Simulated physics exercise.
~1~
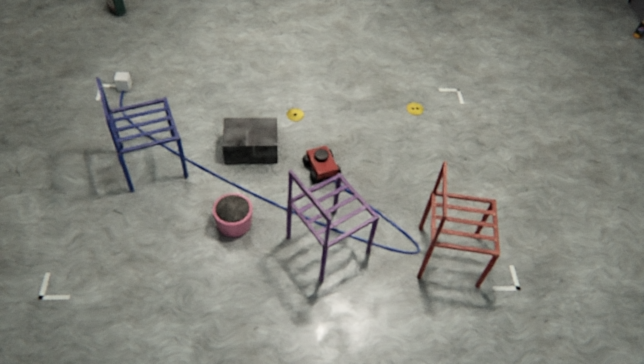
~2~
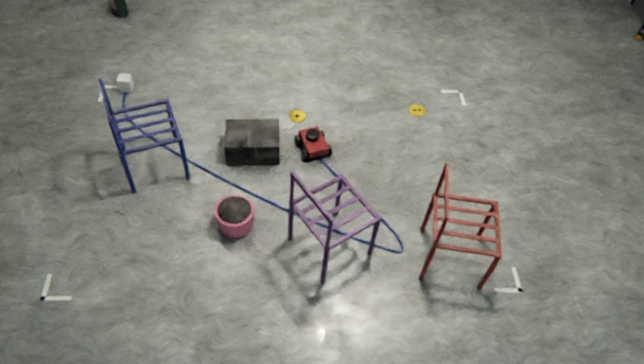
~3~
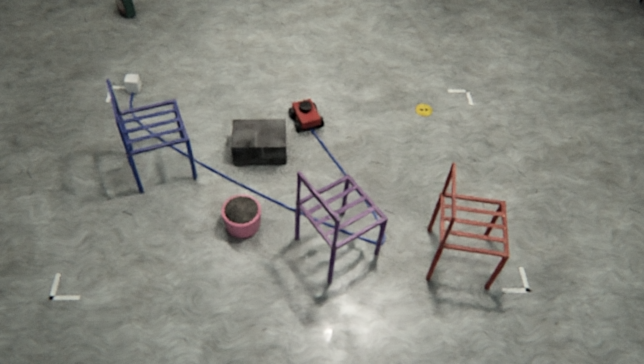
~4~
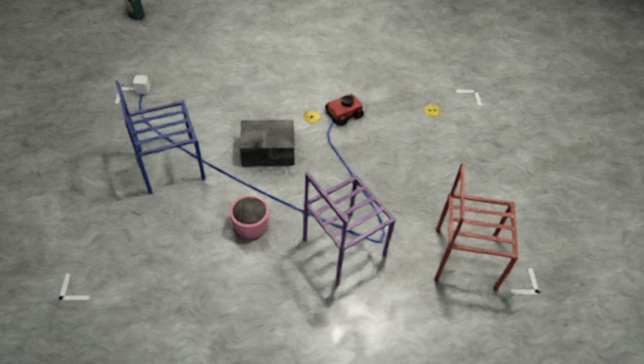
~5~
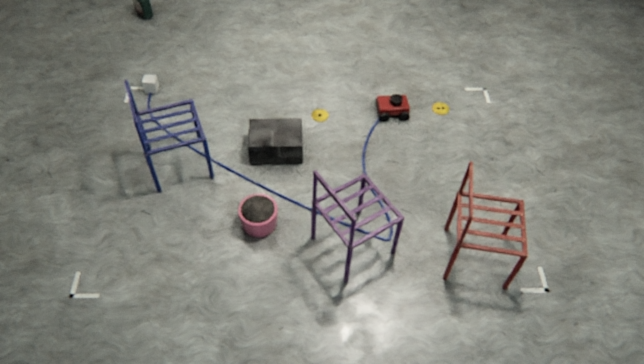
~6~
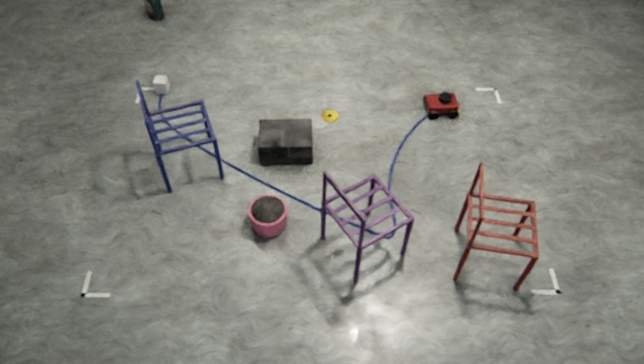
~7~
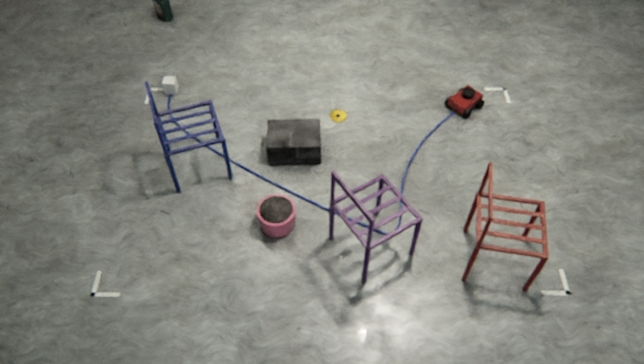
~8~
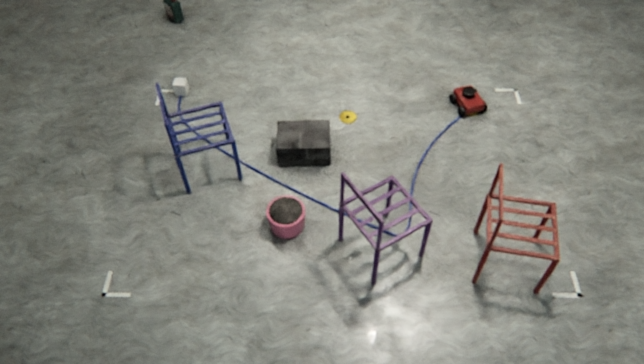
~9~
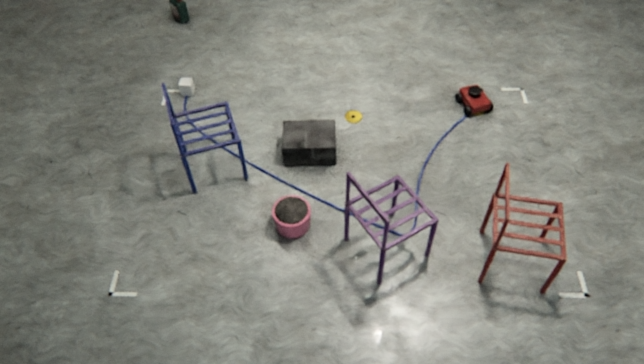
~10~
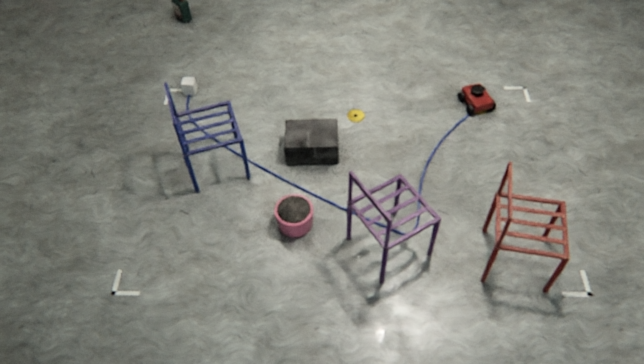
A grey concrete floor with white corner marks is seen from high above, the view drifting slightly left. A blue chair stands at the left, a black crate and a pink pot near the middle, a purple chair right of them and a red chair farther right. A small red cart trailing a blue lead moves up past the crate to a yellow mark. It then turns and drives right to a second yellow mark near the upper right corner, drawing the lead into a curve behind it. There it stops, the chairs, crate and pot still in place.
